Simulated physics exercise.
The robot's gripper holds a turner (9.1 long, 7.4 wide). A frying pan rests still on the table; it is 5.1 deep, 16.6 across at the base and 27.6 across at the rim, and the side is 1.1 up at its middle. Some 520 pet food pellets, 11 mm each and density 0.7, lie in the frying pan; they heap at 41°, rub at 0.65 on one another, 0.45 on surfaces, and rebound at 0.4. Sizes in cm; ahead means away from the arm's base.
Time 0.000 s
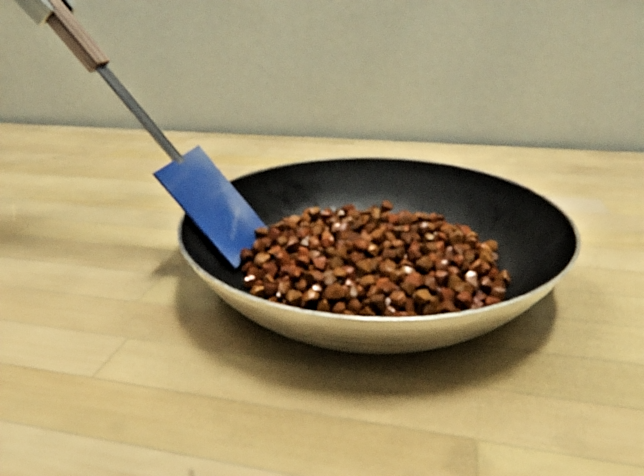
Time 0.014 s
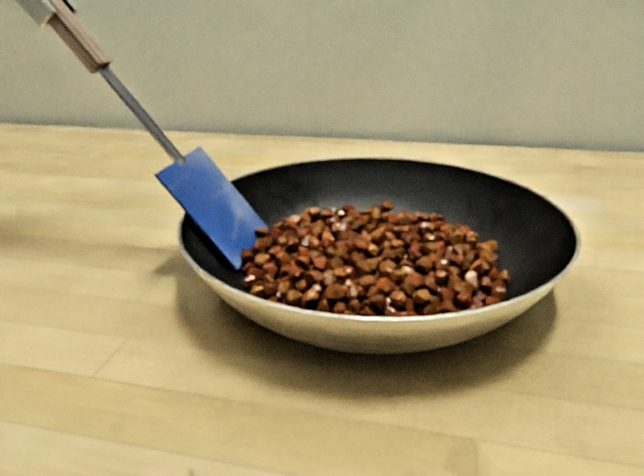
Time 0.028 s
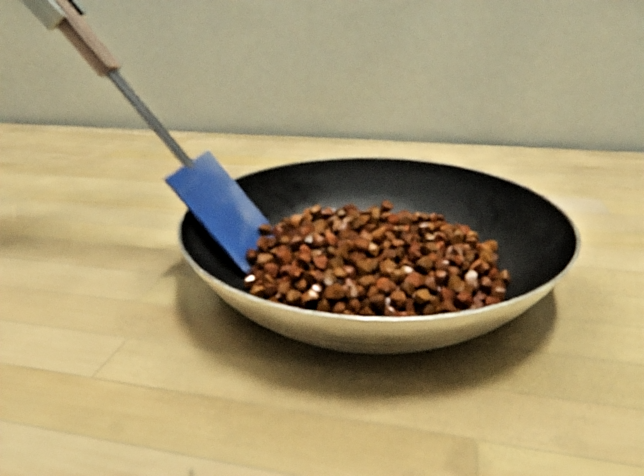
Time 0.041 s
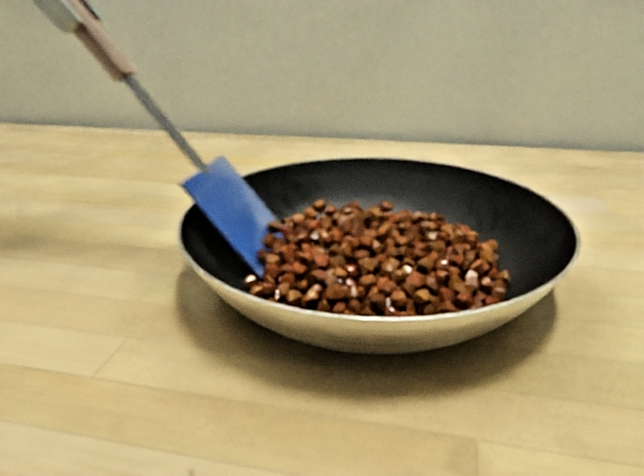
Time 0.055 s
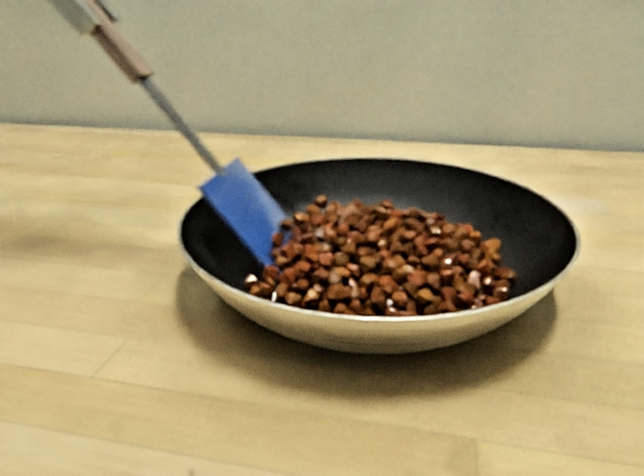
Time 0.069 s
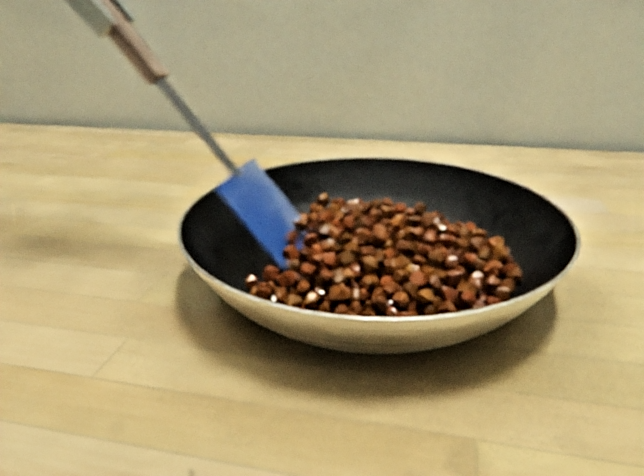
On a pale wooden tabletop, a black-lined frying pan holds a heap of reddish-brown pellets, with a blue turner in a gripper resting against their left side. The turner stays nearly still at first, then slides a short way right, nudging the nearest pellets so the heap shifts slightly rightward.
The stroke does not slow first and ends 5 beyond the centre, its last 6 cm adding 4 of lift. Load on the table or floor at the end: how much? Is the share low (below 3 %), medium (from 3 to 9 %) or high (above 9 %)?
The share is medium, from 3 to 9 %.
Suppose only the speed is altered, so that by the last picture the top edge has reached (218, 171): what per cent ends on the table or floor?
0 %.
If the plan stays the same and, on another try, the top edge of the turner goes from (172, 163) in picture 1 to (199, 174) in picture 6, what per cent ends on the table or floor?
About 0 per cent.
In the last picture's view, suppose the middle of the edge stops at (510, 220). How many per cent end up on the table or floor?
Estimate: Approx. 20 %.
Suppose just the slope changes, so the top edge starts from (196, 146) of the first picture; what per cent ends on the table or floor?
Spill: Approx. 0 per cent.
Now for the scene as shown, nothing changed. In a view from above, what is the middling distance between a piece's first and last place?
Roughly 3 centimetres.
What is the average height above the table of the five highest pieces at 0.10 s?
About 5 centimetres.
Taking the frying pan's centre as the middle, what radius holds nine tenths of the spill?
It comes out at close to 35 centimetres.
After 0.10 s, sloping 52°, highest piece 5 above the table; 520 in the frying pan.
After 0.14 s, sloping 52°, highest piece 6 above the table; 520 in the frying pan.
After 0.35 s, sloping 52°, highest piece 6 above the table; 494 in the frying pan, 22 on the table or floor, 4 on the blade or in flight.
After 1.40 s, sloping 52°, highest piece 5 above the table; 494 in the frying pan, 26 on the table or floor.
At rest, 494 in the frying pan, 26 on the table or floor. That is 5 % on the table or floor.
